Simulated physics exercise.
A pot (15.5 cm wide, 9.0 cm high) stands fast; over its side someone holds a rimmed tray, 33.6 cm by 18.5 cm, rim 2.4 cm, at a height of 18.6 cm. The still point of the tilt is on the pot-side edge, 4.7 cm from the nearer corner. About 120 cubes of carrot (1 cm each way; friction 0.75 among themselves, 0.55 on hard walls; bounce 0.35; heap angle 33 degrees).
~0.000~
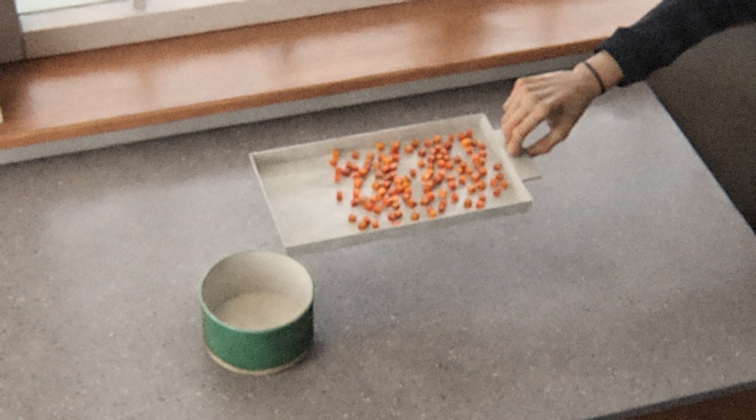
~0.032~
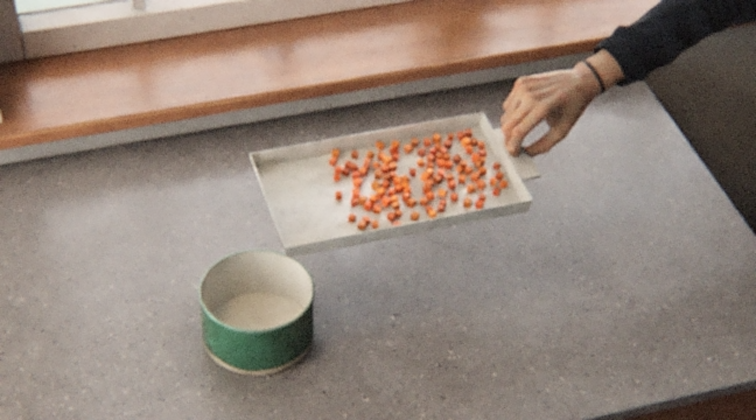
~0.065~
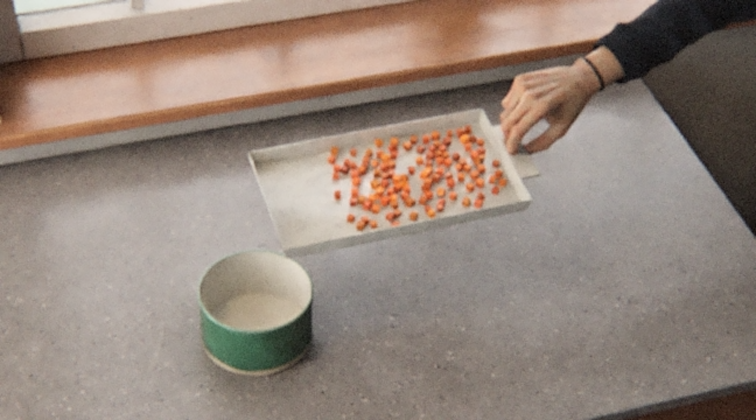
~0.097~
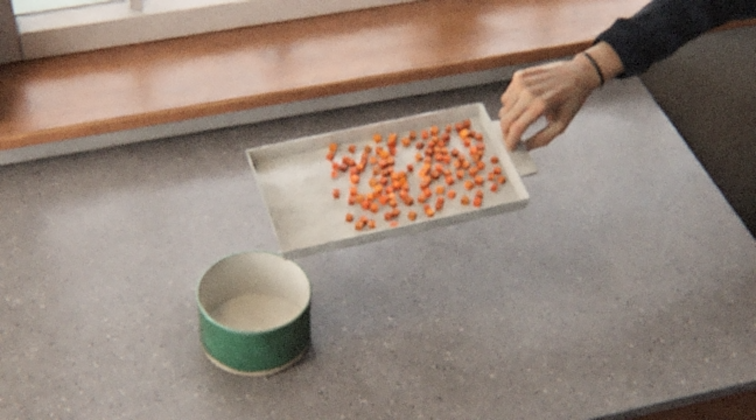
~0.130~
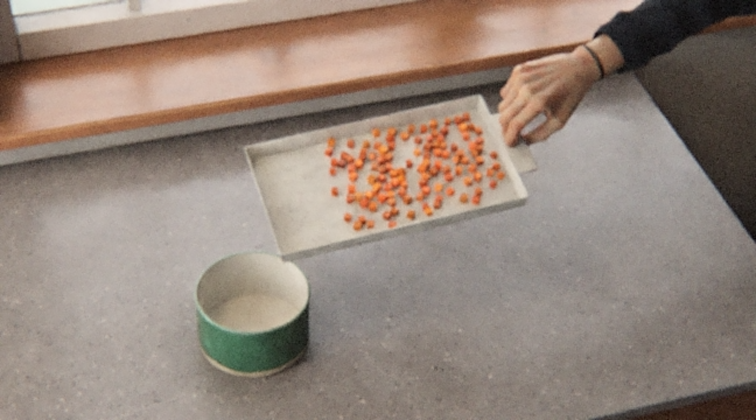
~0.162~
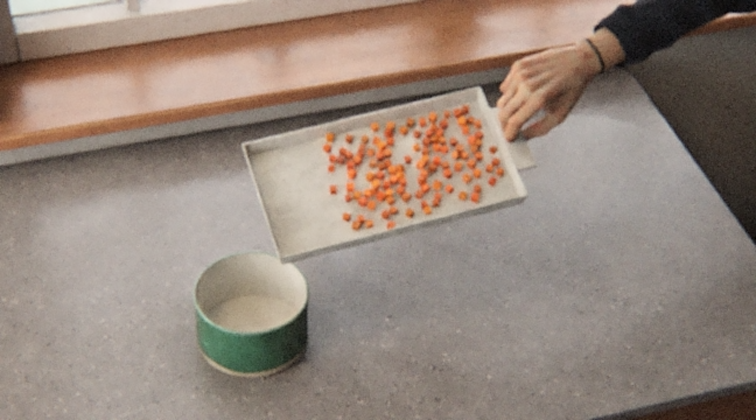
On a grey countertop by a window, a hand gradually tilting a pale tray of small orange pieces beside a green pot.
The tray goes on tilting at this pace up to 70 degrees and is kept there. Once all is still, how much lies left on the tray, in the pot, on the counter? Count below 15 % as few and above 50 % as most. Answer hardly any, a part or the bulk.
Left on the tray: A part; in the pot: Hardly any; on the counter: The bulk.
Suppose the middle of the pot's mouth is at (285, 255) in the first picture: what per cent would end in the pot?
Some 0 per cent.
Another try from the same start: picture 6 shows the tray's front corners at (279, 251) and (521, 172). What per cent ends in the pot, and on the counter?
Pot 25, counter 55.
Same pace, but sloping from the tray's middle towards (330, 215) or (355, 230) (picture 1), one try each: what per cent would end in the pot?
Some 45 and 20 per cent.
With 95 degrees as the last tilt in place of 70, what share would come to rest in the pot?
In that case some 20 per cent.
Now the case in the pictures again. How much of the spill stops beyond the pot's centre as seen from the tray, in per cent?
Some 30 per cent.
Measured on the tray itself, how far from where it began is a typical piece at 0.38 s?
Some 0 cm.
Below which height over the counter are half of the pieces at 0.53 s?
Roughly 26 cm.
After 0.38 s, tilt 42 degrees; the tray holds 100 %, the pot 0 %.
Then, at 0.53 s, tilt 62 degrees; the tray holds 100 %, the pot 0 %.
After 0.80 s, tilt 70 degrees; the tray holds 50 %, the pot 0 %.
By 2.0 s all is still; tray 35 %, pot 5 %, counter 55 %.
